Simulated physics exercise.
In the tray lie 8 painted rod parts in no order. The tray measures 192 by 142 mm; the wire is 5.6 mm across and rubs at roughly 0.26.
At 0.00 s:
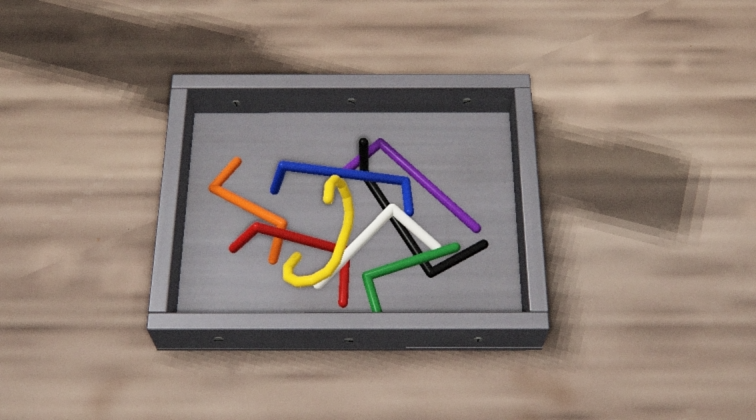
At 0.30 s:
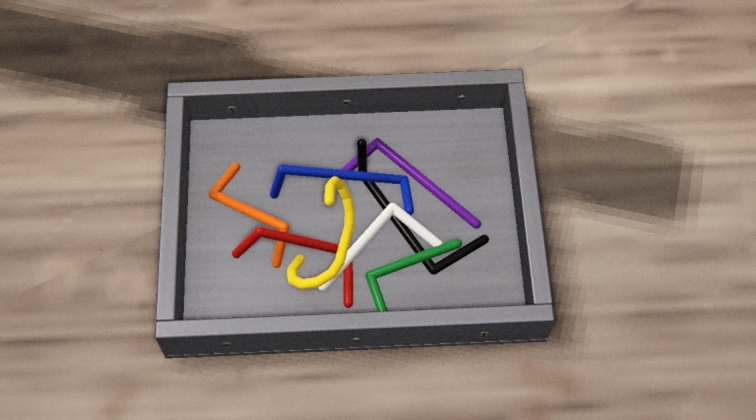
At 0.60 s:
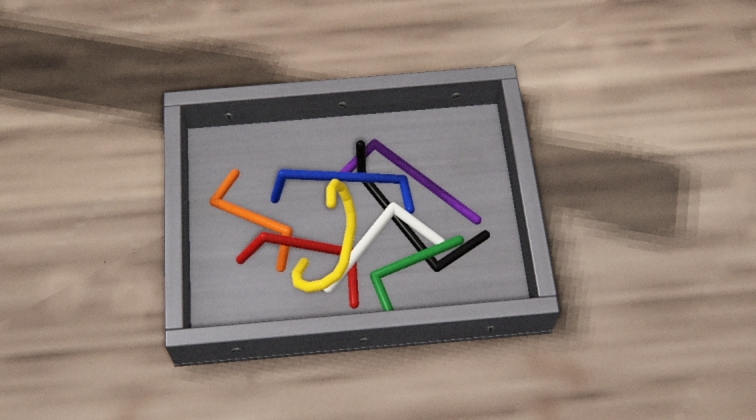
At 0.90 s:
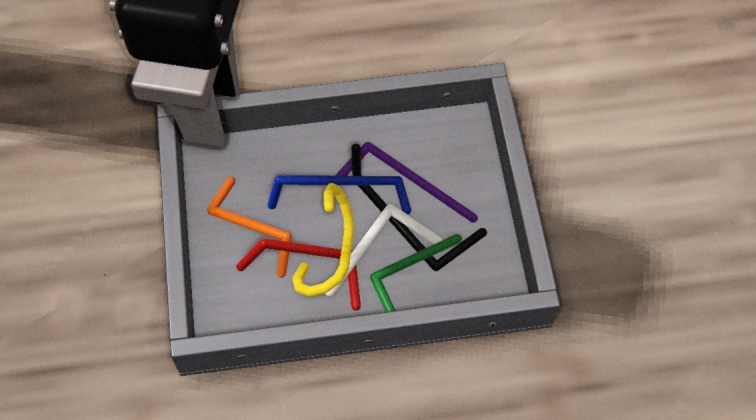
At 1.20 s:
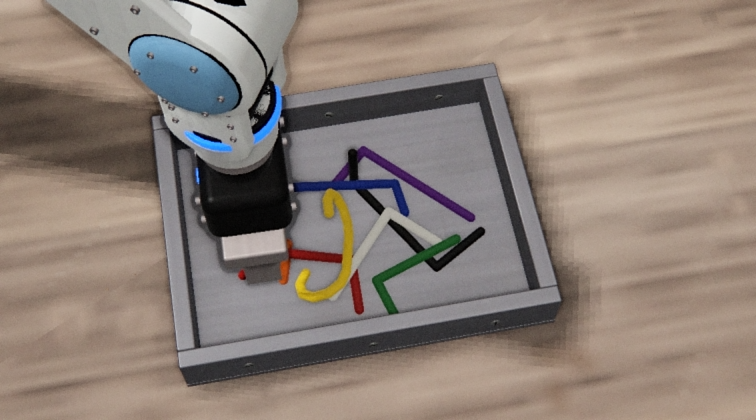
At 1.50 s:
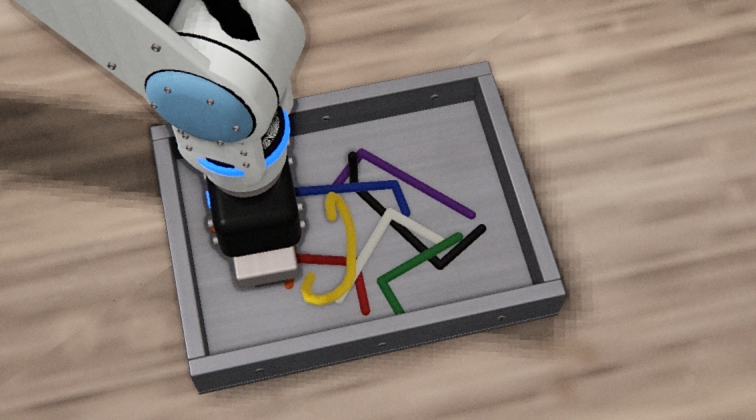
A robot arm reached in from the upper left over a gray tray of jumbled, colorful bent rods and lowered its gripper onto the left side, closing on the red one, as the view turned slightly.
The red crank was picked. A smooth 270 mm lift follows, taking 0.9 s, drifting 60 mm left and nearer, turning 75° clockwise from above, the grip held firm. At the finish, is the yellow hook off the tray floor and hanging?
Yes.
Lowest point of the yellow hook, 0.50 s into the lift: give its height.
Some 100 mm up.
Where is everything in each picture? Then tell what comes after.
In the first picture, fingers out of view, 214 mm above the grip; yellow hook from (328, 199) to (297, 257), passing over red crank, over white key; red crank from (343, 303) to (234, 248), passing over orange crank, under white key, under yellow hook.
In the second picture, fingers out of view, 214 mm above the grip; white key from (438, 245) to (323, 286), passing over black crank, over red crank, under yellow hook; purple key from (342, 175) to (477, 224).
In the third picture, fingers out of view, 200 mm above the grip; black crank from (361, 145) to (485, 235), passing under white key; blue crank from (275, 199) to (410, 210).
In the fourth picture, fingers (209, 101) 107 mm above the grip; yellow hook from (329, 208) to (304, 267), passing over red crank, over white key; orange crank from (281, 273) to (231, 181), passing under red crank.
In the fifth picture, fingers (260, 245) 13 mm above the grip; green key from (399, 324) to (456, 239).
In the sixth picture, fingers (267, 262) closed on the red crank; yellow hook from (332, 216) to (311, 277).
After 1.77 s, lowest point more than 20 mm over the tray floor, red crank 58 mm.
After 2.00 s, lowest point more than 20 mm over the tray floor, red crank 159 mm, yellow hook 100 mm.
After 2.40 s, lowest point more than 20 mm over the tray floor, red crank 273 mm, yellow hook 214 mm.
End, hanging red crank 273 mm, yellow hook 214 mm; the other 6 are down.
